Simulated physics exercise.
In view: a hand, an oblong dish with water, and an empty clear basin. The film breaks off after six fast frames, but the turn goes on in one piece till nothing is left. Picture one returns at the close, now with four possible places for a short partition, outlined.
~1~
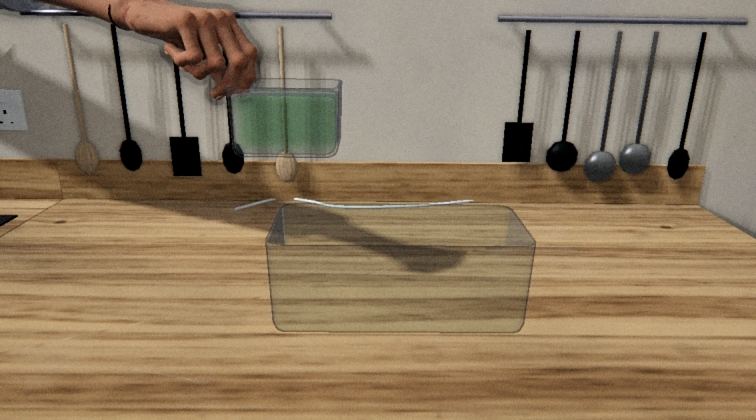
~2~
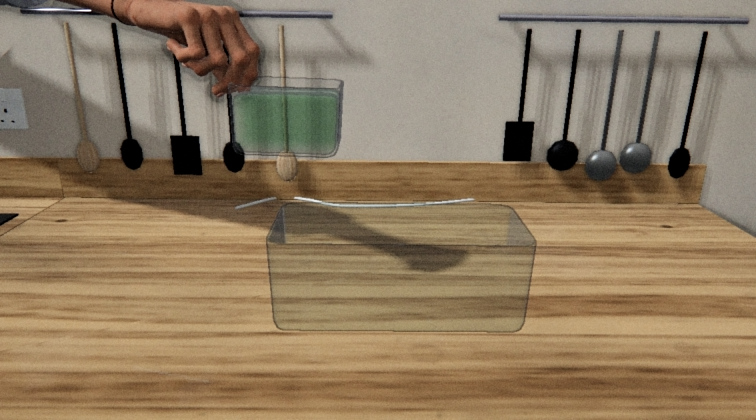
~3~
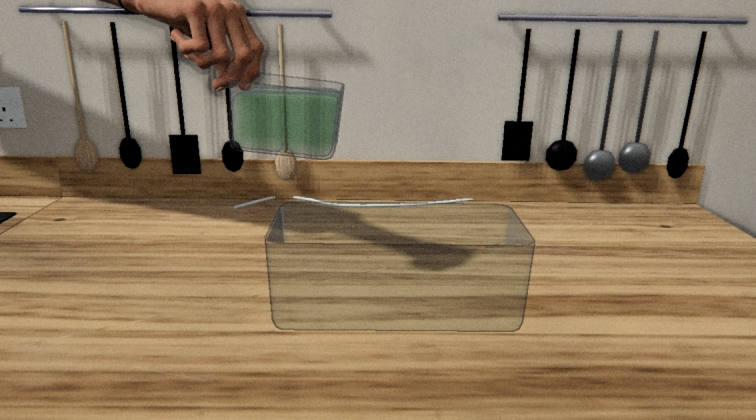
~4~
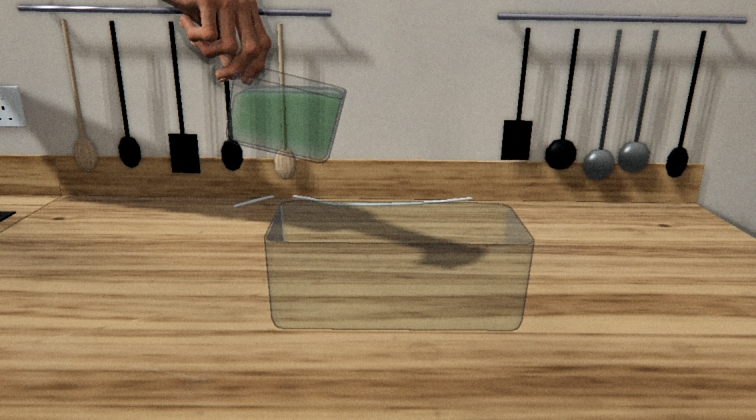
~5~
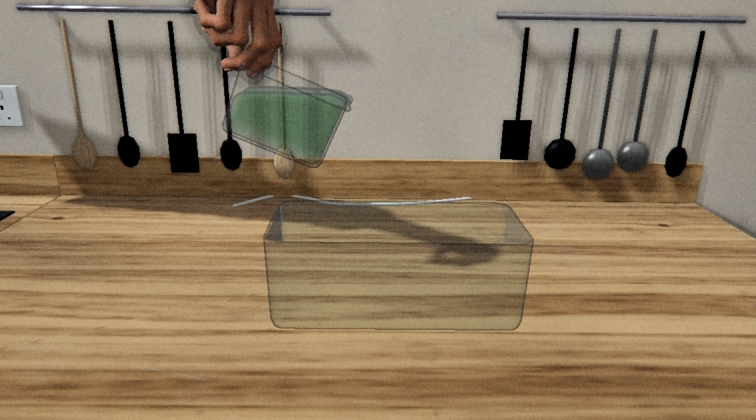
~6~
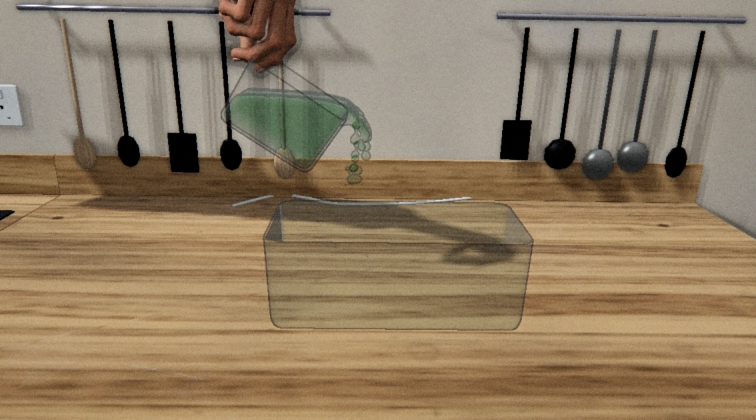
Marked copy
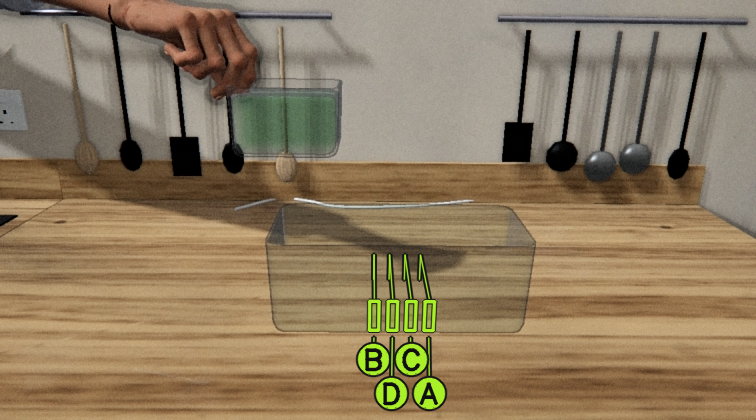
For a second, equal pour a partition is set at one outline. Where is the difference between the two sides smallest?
It is C.
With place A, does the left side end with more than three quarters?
Yes.
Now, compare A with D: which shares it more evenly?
The answer is D.
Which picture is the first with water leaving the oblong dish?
Picture 5.
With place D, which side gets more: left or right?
More ends on the right.
On the marked copy, A at (428, 337); B at (373, 337); C at (410, 337); D at (392, 337).
For place A, about 89 % ends left of the wall and 11 % right of it.
For place B, about 24 % ends left of the wall and 75 % right of it.
For place C, about 52 % ends left of the wall and 48 % right of it.
For place D, about 33 % ends left of the wall and 66 % right of it.
